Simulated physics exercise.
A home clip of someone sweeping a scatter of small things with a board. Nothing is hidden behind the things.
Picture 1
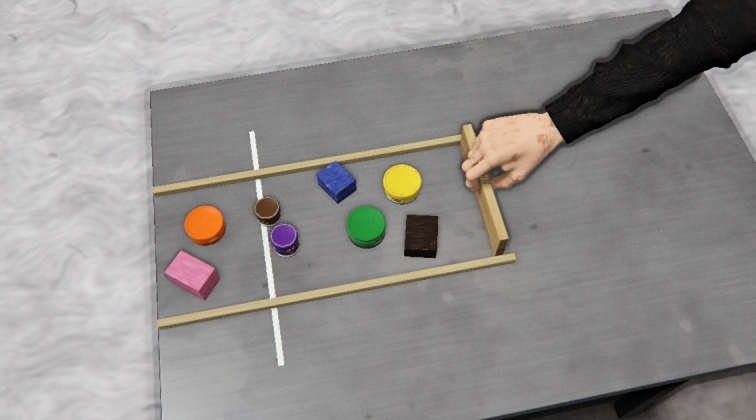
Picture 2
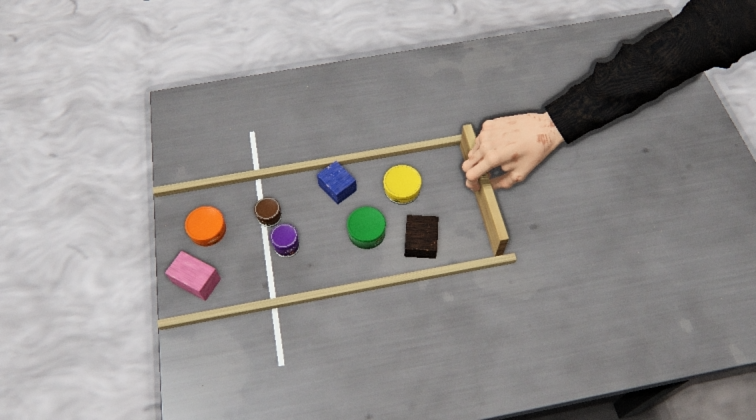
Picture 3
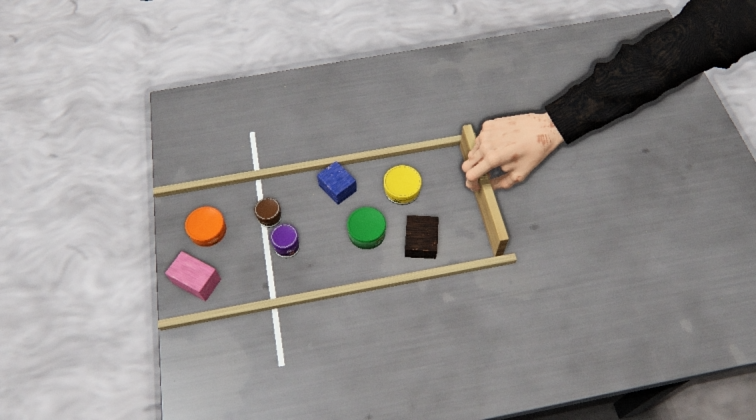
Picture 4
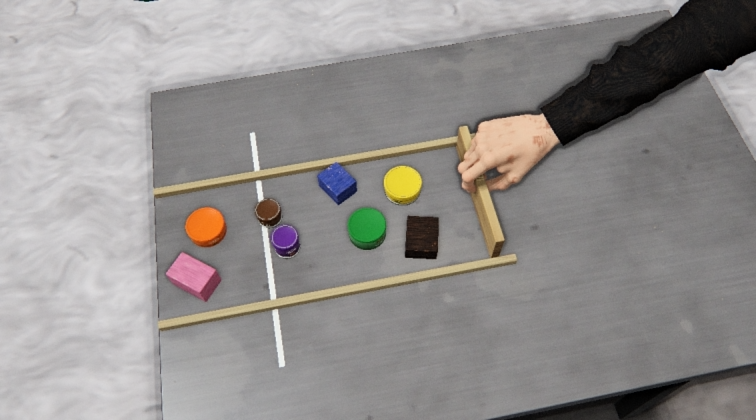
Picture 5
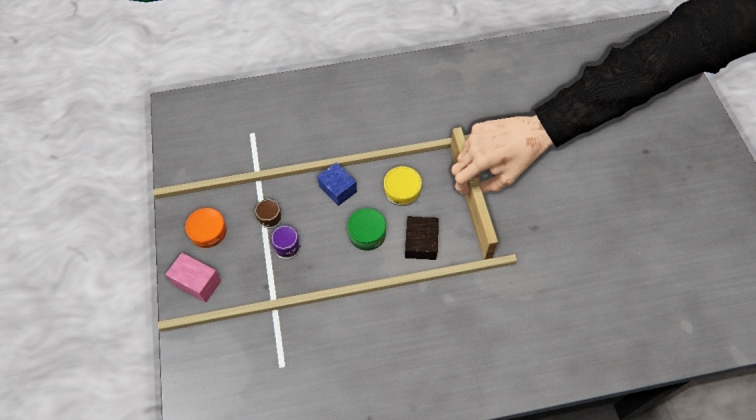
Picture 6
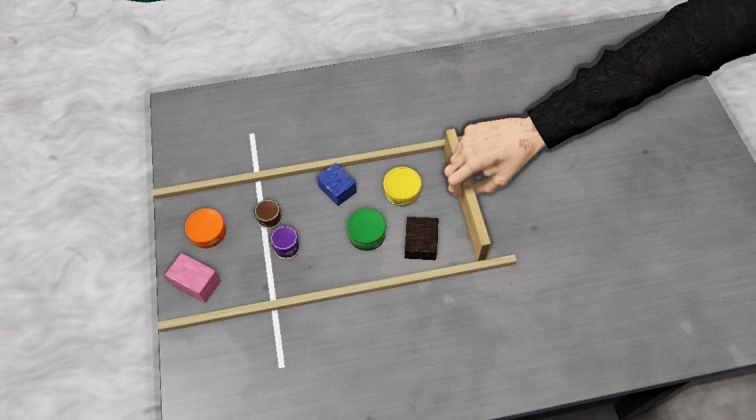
A grey tabletop on a pale, mottled floor is seen from above at a slant. Between two wooden rails lie an orange tub and pink block left of a white tape line, small brown and purple containers near it, and blue, green, yellow and black pieces to the right. A dark-sleeved hand slides an upright board slightly left, while the pieces and view stay practically still.
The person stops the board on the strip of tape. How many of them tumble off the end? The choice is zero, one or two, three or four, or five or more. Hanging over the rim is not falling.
The number that fall off is zero.
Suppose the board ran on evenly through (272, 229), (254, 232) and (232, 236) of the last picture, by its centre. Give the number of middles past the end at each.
Place by place, 0, 0 and 1.
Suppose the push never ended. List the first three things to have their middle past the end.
Earliest first: The orange tub, then the pink block, then the brown pot.
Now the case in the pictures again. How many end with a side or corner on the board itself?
That makes 3.
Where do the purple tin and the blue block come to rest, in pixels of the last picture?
Near (215, 278) and (243, 190).
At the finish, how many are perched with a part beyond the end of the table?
The number is 0.
A little later, none off yet; pink block at rest near (194, 278); orange tub at rest near (206, 228); brown pot at rest near (268, 214).
When it is over, the number that fall off is zero.
